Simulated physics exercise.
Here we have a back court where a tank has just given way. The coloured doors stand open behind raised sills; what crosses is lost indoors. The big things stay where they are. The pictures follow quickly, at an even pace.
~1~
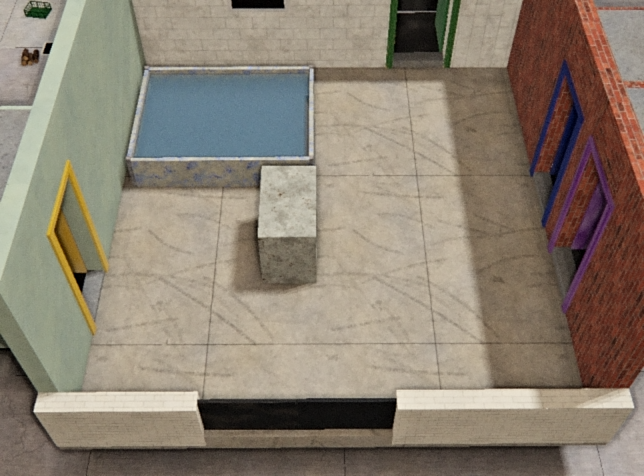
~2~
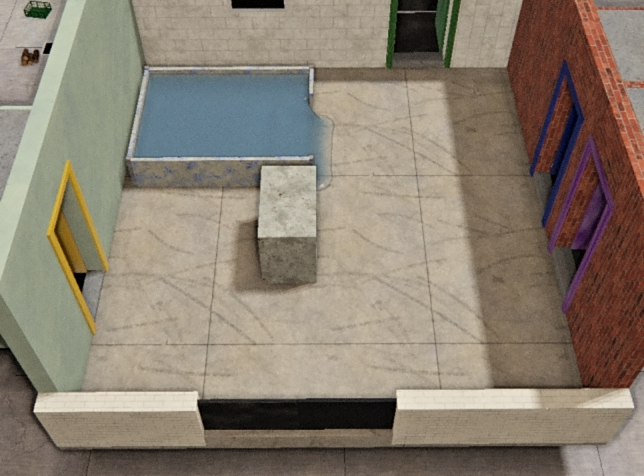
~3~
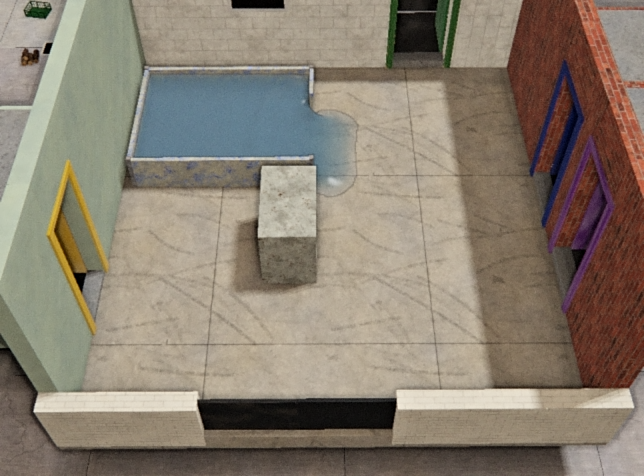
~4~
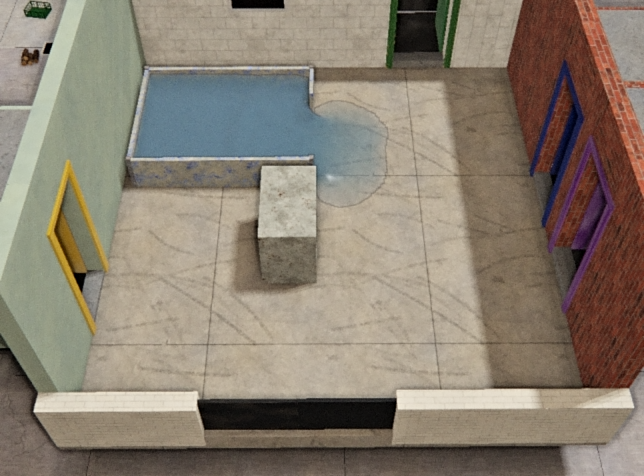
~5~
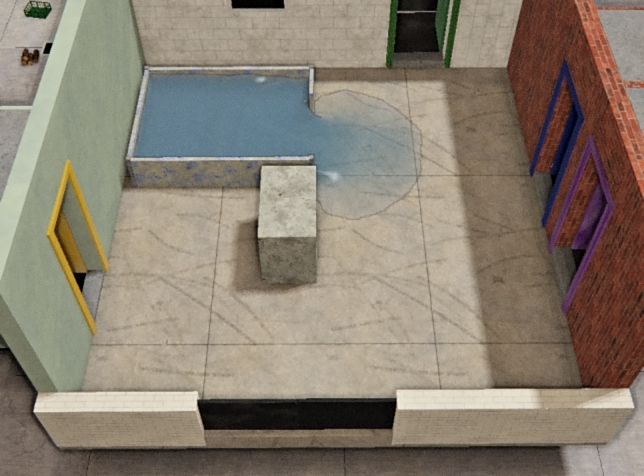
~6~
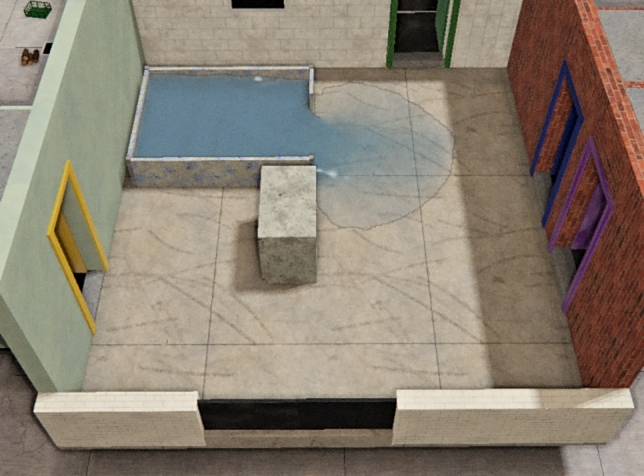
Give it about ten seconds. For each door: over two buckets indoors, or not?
The purple door admits no more than that; the blue door lets in a lot; the green door admits no more than that; the yellow door admits no more than that.
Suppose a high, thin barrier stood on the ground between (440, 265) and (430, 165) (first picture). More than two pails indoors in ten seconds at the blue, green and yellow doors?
In short: Blue door takes less, green door keeps below it, yellow door lets less in.
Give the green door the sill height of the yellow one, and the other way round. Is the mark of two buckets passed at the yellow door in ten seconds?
Then: The yellow one stays under.
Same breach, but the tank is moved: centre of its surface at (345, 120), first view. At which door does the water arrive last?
Last comes the yellow door.
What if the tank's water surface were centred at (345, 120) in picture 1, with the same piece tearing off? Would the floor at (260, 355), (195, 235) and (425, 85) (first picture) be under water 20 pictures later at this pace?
One after the other: Clear, not flooded, flooded.
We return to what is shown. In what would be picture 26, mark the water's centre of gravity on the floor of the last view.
Near (366, 162).
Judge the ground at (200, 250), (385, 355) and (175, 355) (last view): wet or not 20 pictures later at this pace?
As listed: Not flooded, free of water, no water.
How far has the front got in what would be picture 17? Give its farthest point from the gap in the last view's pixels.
At about (559, 295).
A moment on, water covers 30 % of the floor; the purple door not reached, the blue door wet at the sill, nothing in, the green door wet at the sill, nothing in, the yellow door not reached.
Next, water covers 40 % of the floor; the purple door wet at the sill, nothing in, the blue door over two buckets in, the green door wet at the sill, nothing in, the yellow door not reached.
Then, water covers 45 % of the floor; the purple door wet at the sill, nothing in, the blue door far over two buckets in, the green door wet at the sill, nothing in, the yellow door not reached.
Later, water covers 70 % of the floor; the purple door wet at the sill, nothing in, the blue door far over two buckets in, the green door wet at the sill, nothing in, the yellow door not reached.
In the end, water covers 90 % of the floor; the purple door wet at the sill, nothing in, the blue door far over two buckets in, the green door wet at the sill, nothing in, the yellow door wet at the sill, nothing in.
